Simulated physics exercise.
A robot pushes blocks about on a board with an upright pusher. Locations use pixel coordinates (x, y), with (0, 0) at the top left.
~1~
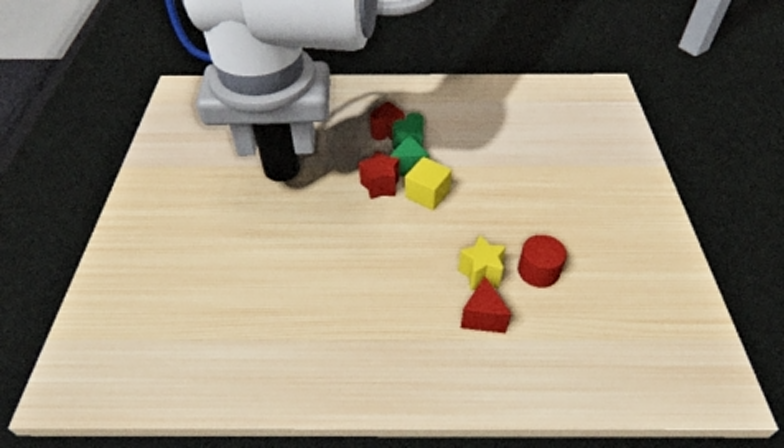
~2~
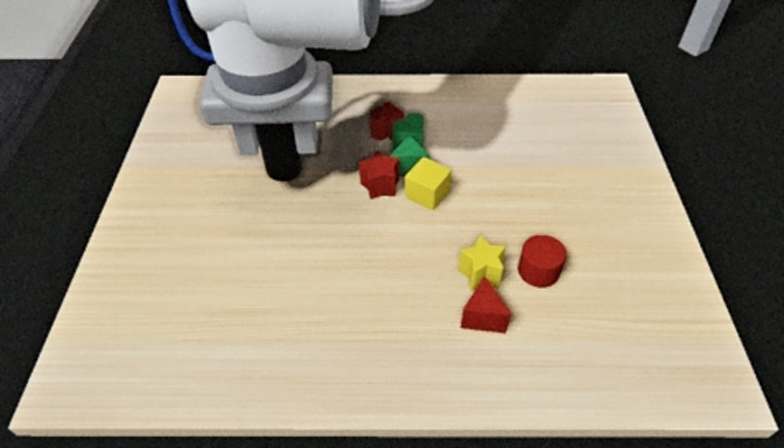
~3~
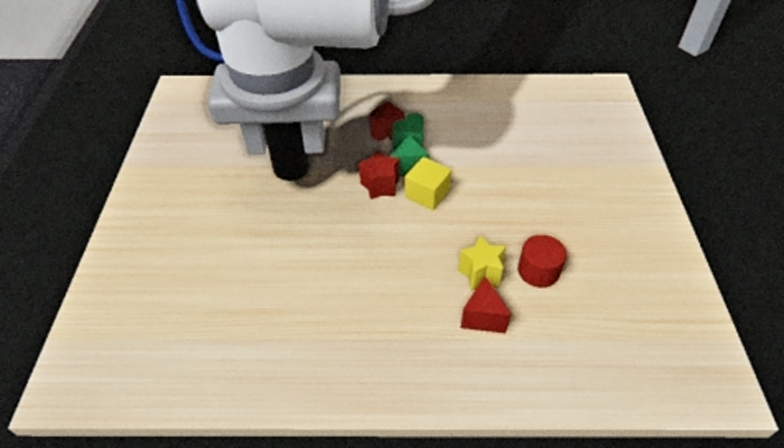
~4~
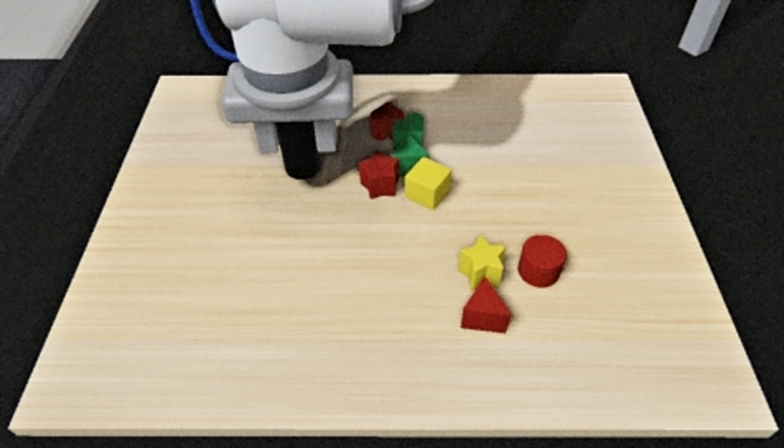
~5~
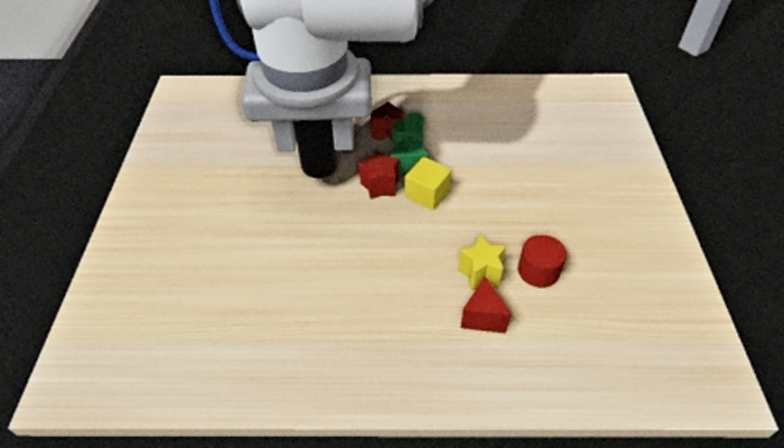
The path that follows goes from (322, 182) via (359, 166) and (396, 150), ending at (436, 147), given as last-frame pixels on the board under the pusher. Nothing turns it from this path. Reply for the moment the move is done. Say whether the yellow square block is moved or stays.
That block is not shifted.
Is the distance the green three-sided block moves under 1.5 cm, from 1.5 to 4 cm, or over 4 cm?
It gets moved 1.5 to 4 cm.
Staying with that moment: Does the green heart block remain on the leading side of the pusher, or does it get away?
My guess is it keeps its place ahead of the pusher.
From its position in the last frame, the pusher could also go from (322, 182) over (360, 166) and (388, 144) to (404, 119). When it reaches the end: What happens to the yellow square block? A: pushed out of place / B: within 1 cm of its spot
My answer is option B.
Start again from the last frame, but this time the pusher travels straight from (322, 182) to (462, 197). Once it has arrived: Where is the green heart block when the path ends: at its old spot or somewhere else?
Stays where it is.
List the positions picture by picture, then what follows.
In the first frame, tip of the pusher at (282, 171), middles of tops, red heart block at (387, 111), green three-sided block at (410, 148), green heart block at (411, 124), yellow square block at (429, 172).
In the second frame, pusher at (285, 170), nothing pushed.
In the third frame, pusher at (292, 170), nothing pushed.
In the fourth frame, pusher at (303, 169), nothing pushed.
In the fifth frame, pusher at (320, 167), red heart block at (387, 111), green three-sided block at (410, 148), green heart block at (411, 124), yellow square block at (429, 172).
The first path, step by step. One third of the way, pusher at (358, 150); nothing pushed yet.
Two thirds of the way, pusher at (397, 135); green heart block at (428, 118).
At the end, pusher at (437, 131); red heart block at (392, 110), turned 30° anticlockwise; green three-sided block at (426, 144), turned 65° clockwise; green heart block at (463, 110), turned 25° anticlockwise; yellow square block unmoved.
